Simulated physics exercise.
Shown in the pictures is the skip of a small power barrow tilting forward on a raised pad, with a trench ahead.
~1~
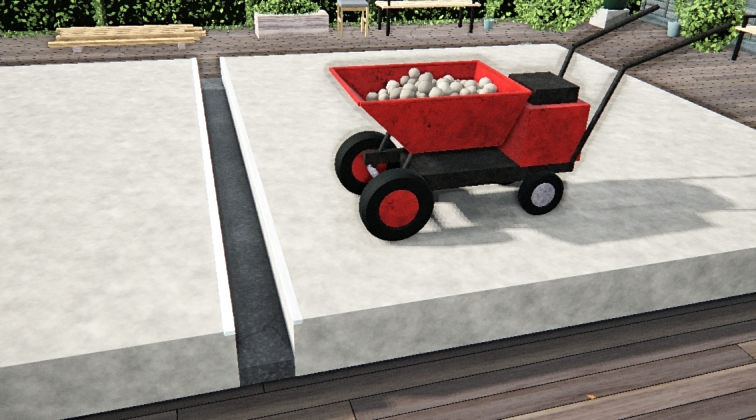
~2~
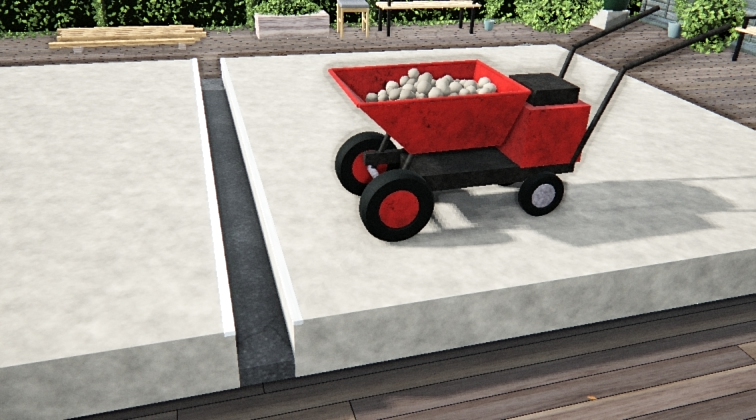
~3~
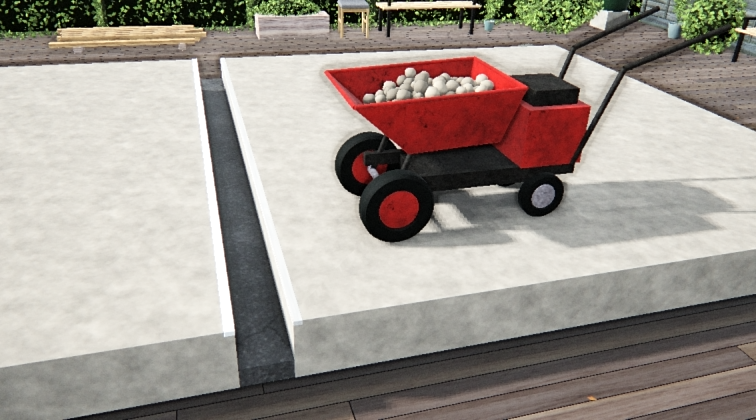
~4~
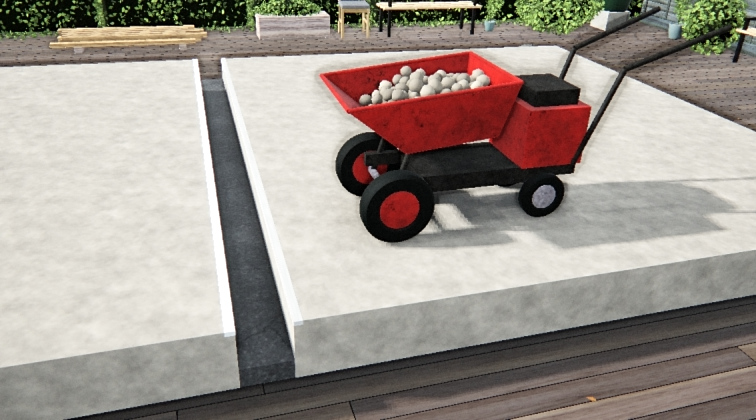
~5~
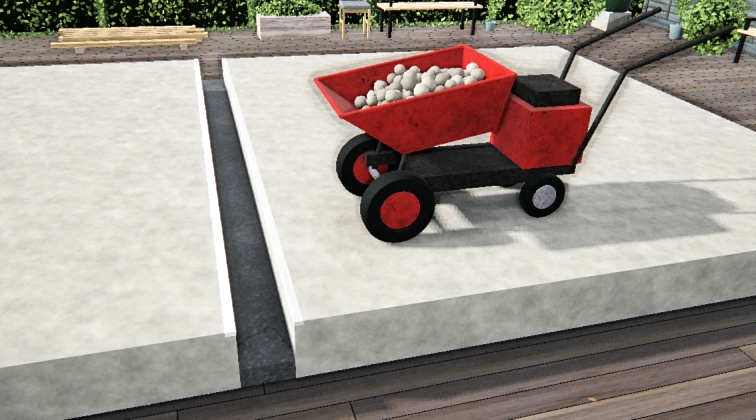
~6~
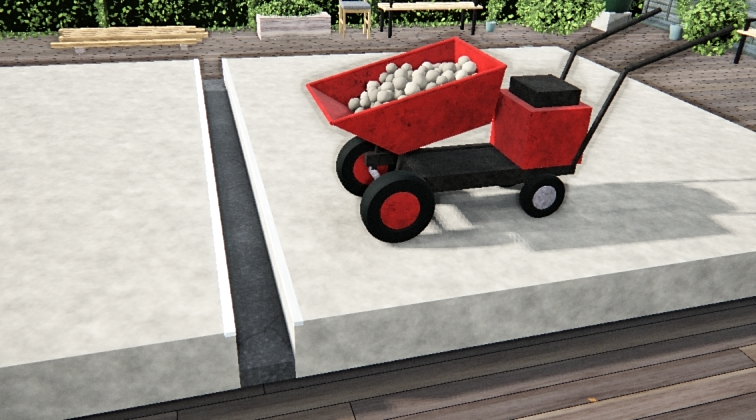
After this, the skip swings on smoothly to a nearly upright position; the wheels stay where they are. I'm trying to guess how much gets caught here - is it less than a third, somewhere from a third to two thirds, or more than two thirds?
Most likely the part landing in the trench will be beyond two thirds.
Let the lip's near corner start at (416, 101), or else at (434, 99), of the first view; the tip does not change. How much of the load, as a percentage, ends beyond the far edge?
0 % and 0 %.
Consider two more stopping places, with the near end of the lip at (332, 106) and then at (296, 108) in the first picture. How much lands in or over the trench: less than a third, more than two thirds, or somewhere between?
Record - trial one: The middle third; trial two: Under a third.
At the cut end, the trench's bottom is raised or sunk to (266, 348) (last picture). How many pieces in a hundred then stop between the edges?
Close to 70 per cent, I reckon.
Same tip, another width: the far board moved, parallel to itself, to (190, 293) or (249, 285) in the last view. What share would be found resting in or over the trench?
About 100 %, then 50 %.
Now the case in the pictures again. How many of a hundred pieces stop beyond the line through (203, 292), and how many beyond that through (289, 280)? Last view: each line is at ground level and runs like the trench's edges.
10 and 100 in a hundred.
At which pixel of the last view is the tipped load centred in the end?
Somewhere close to (242, 242) in the last picture.
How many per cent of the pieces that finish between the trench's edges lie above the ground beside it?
It comes to 15 per cent or so.
Soon, skip tipped steeply; all in the skip.
A while on, skip tipped steeply; nearly all in the skip; a small part in or heaped over the trench; a stray few falling.
Towards the end, skip tipped right over; a small part in the skip; a stray few short of the trench; most in or heaped over the trench; a small part beyond it.
Finally, skip tipped right over; a stray few short of the trench; most in or heaped over the trench; about a quarter beyond it.
